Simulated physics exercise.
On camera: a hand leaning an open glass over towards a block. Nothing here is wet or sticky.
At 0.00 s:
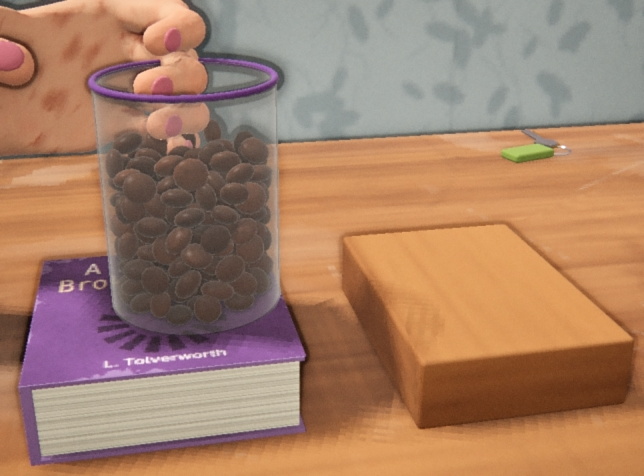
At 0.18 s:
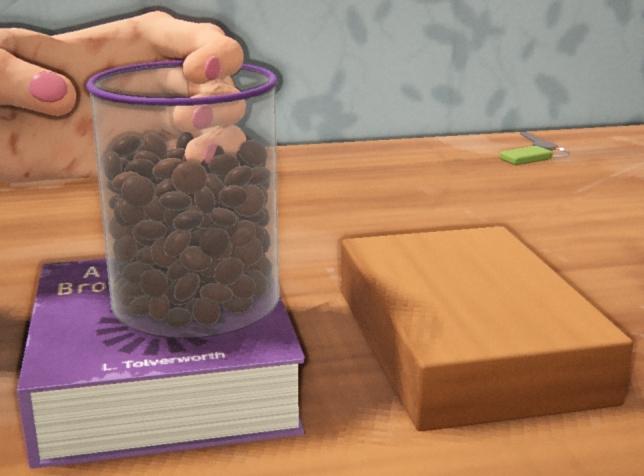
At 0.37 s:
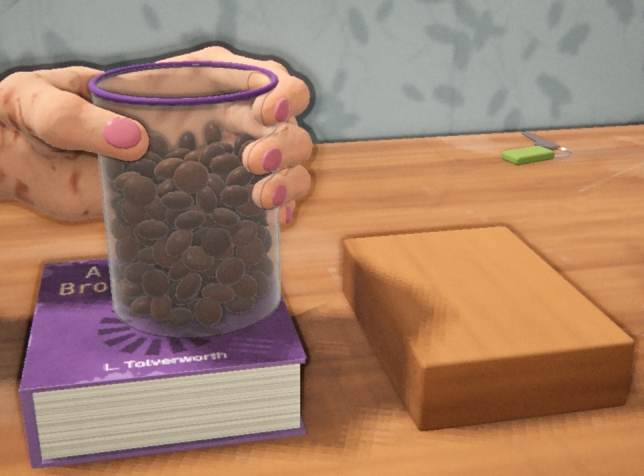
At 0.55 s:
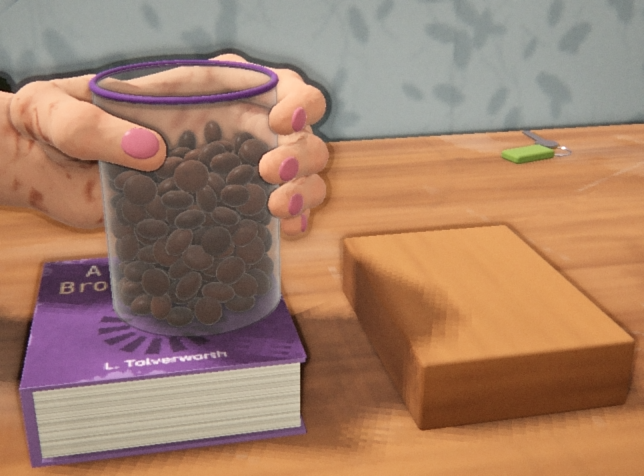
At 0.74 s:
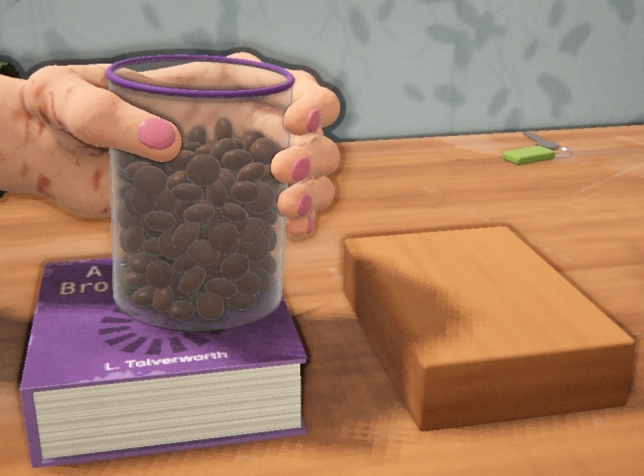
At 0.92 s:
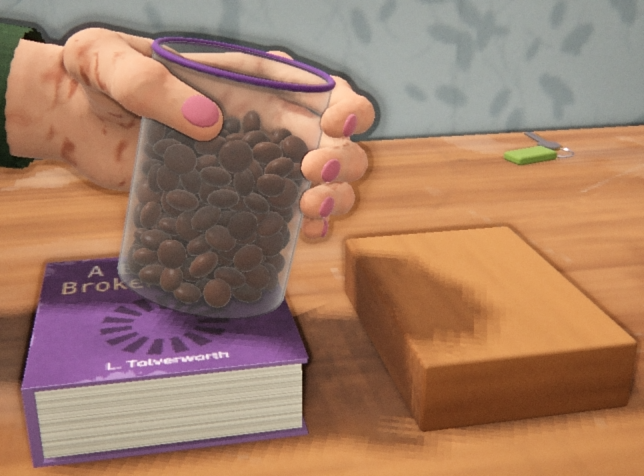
A clear, purple-rimmed glass, three quarters full of flat brown chocolate drops, stands on a thick purple book at the left of a wooden table, seen from slightly above by a still camera. A brown block lies to the right, with a small green object behind it near a blue-grey patterned wall. A hand with pink nails shifts its fingers from the rim, grips the glass's sides, then lifts it slightly and leans it rightward.
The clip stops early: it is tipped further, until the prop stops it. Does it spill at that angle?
In the end the load partly pours out.
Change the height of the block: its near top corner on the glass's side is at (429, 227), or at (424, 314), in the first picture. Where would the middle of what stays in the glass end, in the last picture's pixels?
One: (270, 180). Two: (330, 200).
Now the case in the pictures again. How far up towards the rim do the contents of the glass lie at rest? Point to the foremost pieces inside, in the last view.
Roughly at (493, 263).
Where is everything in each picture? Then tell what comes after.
In the first picture, glass at (191, 191), three quarters full of flat chocolate drops; block at (469, 311), its top about level with the glass's foot.
In the second picture, glass at (190, 194), upright; rim at (272, 78); top of the contents at (197, 165).
In the third picture, glass at (192, 194), upright; rim at (273, 78); block at (469, 314).
In the fourth picture, glass at (192, 193), upright; rim at (273, 77); top of the contents at (198, 164).
In the fifth picture, glass at (200, 188), leaning 4°; rim at (289, 77); block at (470, 314).
In the sixth picture, glass at (223, 175), leaning 13°; rim at (329, 80); block at (471, 314), its top about level with the glass's foot.
After 1.33 s, the glass leans 35°; everything is still inside.
After 1.85 s, the glass leans 62°; everything is still inside.
After 2.41 s, the glass leans 91°; a stray few of the flat chocolate drops out of it.
At rest (3.3 s), the glass rests on the block at 95°; a small part of the flat chocolate drops out of it.
